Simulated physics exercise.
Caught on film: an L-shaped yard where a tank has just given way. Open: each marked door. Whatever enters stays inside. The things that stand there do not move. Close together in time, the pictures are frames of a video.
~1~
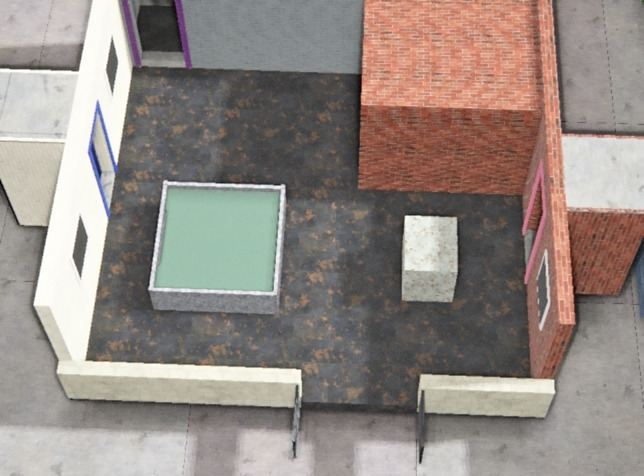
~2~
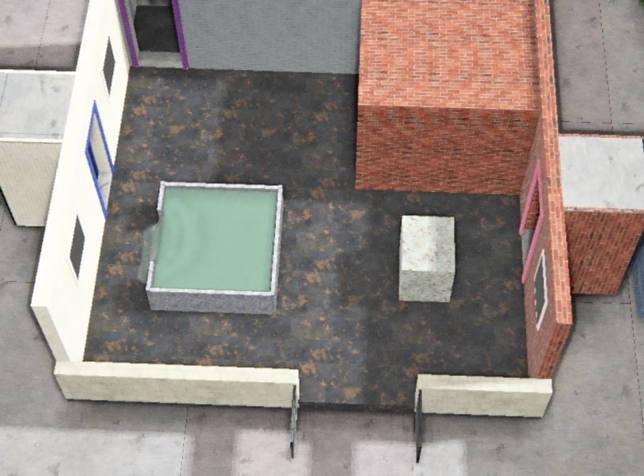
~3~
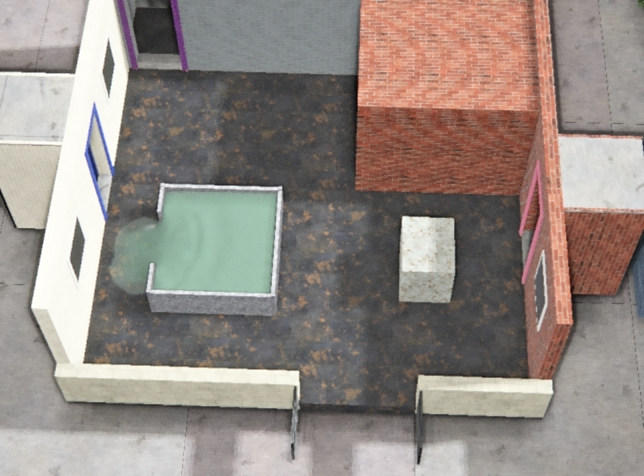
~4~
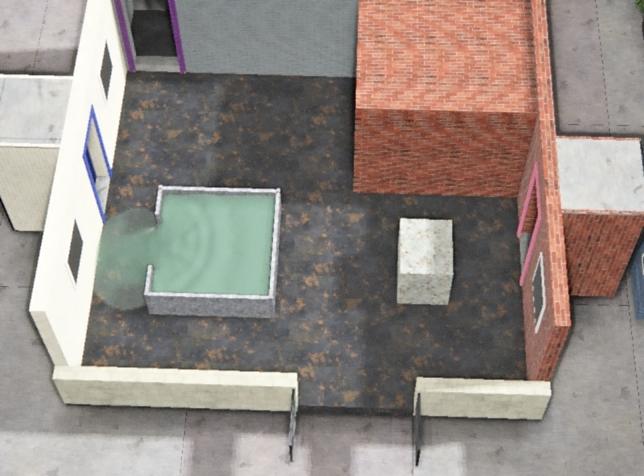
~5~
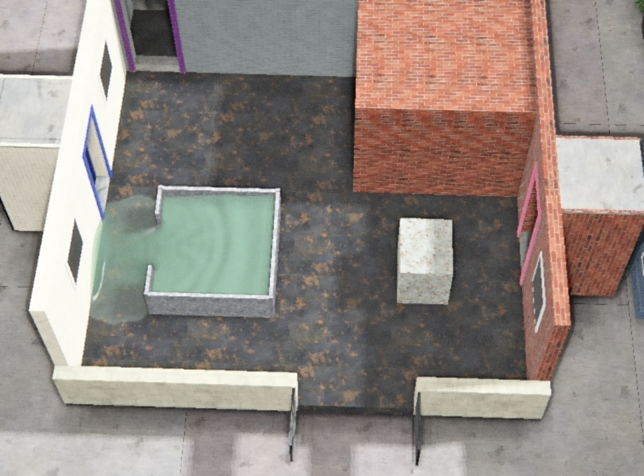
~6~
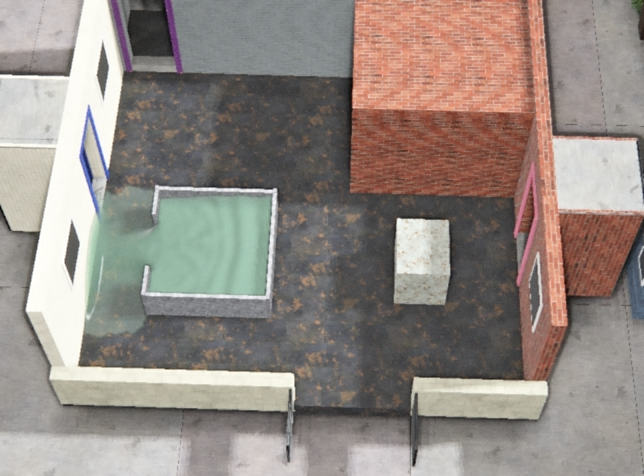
The video shows a walled, L-shaped yard with a still, square tank of green water, whose left side then opens, letting water pour out leftward and spread across the dark ground along the white wall as ripples cross the tank.
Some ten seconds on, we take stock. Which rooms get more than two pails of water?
In the end the blue door receives more than two buckets; the purple door receives no more than two buckets; the pink door receives no more than two buckets.
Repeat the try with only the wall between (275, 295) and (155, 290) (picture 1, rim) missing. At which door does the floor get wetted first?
Call it the blue-painted one.
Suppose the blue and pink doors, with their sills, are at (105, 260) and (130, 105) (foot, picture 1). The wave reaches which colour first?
It would be the blue door.
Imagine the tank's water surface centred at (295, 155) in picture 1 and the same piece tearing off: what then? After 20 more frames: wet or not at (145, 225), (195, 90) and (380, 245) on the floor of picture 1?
So, in the order given, I'd say soaked through, soaked through, unaffected.
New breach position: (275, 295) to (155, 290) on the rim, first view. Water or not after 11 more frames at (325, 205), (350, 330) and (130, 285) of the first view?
So that's left bare for the first, waterlogged for the second and waterlogged for the third.
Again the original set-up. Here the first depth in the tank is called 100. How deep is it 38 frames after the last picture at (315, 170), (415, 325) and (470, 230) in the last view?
Readings in order: Around 6, 6 and 0 %.
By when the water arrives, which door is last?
It has to be the door marked pink.
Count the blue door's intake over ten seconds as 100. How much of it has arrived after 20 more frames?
I make it 75 per cent.
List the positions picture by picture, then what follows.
The tank at (219, 239) is whole and still, in the first frame.
The front is at a hidden place, out from the gap at (160, 248), in the second frame.
The front is at (131, 225), out from the gap at (161, 252), in the third frame.
Water pours out at (159, 254) and has run to (103, 227), in the fourth frame.
The front is at (90, 310), out from the gap at (159, 254), in the fifth frame.
The front is at (84, 328), out from the gap at (156, 254), in the sixth frame.
A moment on, water covers 15 % of the floor; the blue door under two buckets in, the purple door not reached, the pink door not reached.
Next, water covers 30 % of the floor; the blue door over two buckets in, the purple door wet at the sill, nothing in, the pink door not reached.
Then, water covers 50 % of the floor; the blue door over two buckets in, the purple door wet at the sill, nothing in, the pink door not reached.
Later, water covers 75 % of the floor; the blue door over two buckets in, the purple door under two buckets in, the pink door wet at the sill, nothing in.
In the end, water covers 95 % of the floor; the blue door over two buckets in, the purple door under two buckets in, the pink door wet at the sill, nothing in.
